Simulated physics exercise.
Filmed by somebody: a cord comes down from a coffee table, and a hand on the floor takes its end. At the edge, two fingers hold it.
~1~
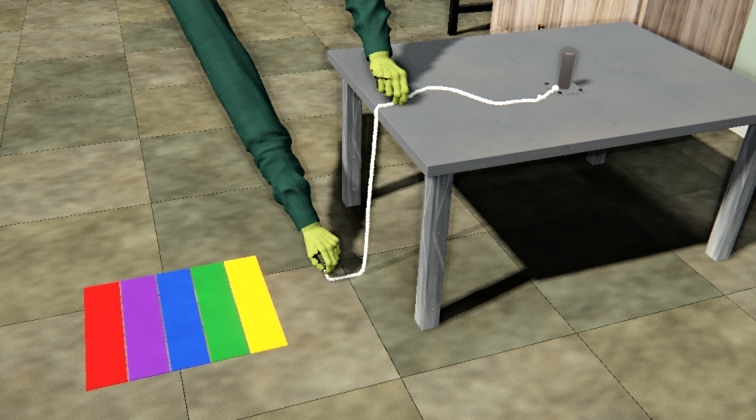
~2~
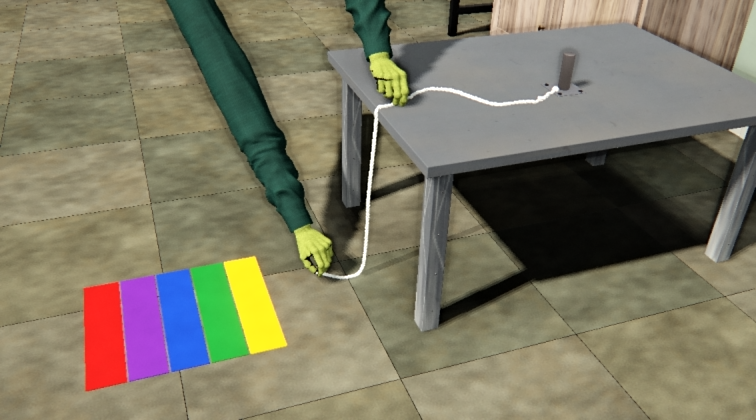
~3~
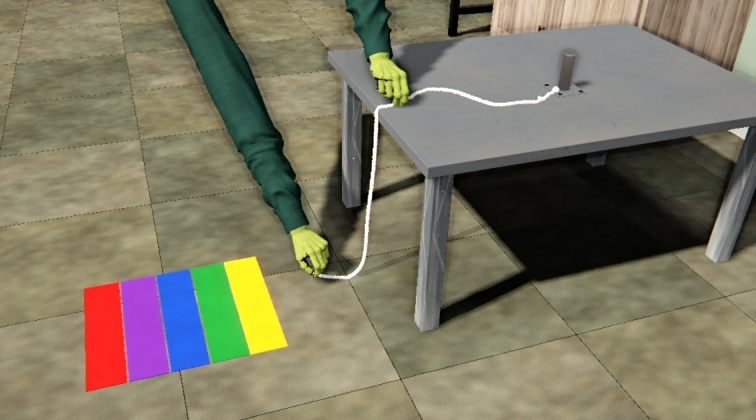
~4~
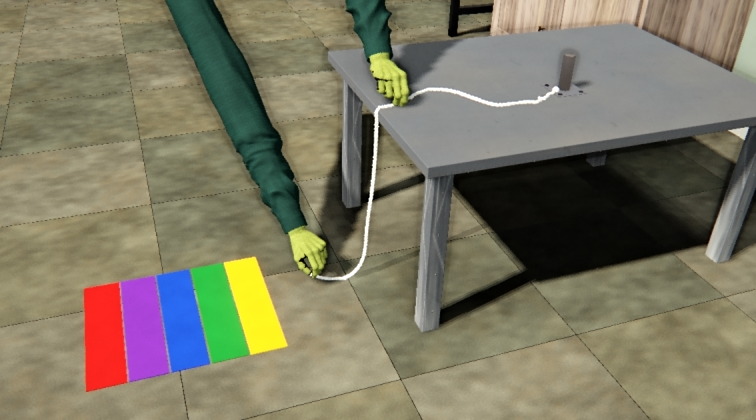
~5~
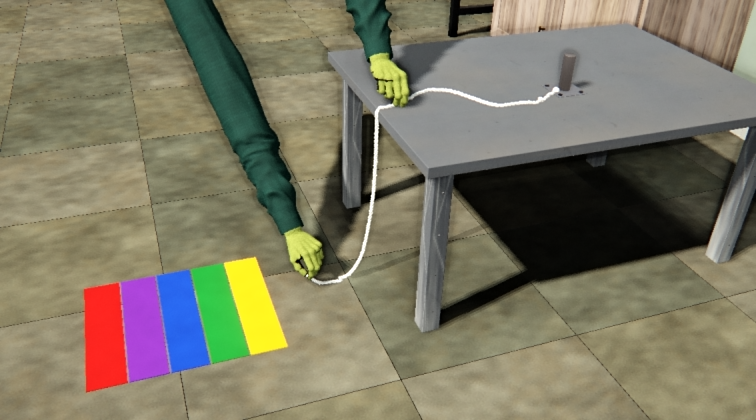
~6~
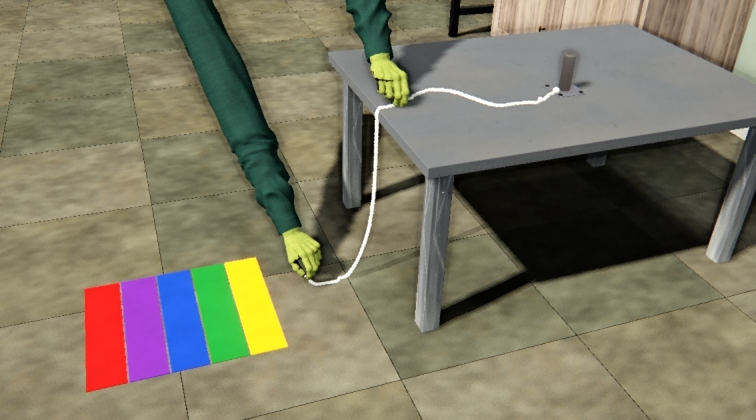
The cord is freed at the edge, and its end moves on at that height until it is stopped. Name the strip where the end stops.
Purple.
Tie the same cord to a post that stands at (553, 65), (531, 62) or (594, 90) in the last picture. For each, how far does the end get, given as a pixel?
The first try gives about (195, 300), the second about (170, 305) and the third about (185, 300).
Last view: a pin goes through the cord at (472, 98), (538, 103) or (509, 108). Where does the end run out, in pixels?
That would be (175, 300) for the first, (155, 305) for the second and (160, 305) for the third.
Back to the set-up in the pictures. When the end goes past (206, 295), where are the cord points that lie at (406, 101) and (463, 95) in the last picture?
(374, 124) for the first, (439, 104) for the second.
A little later, end near (206, 295); over green.
Next, end near (165, 304); over blue.
When it is tight, end near (141, 308); over purple. The purple one.
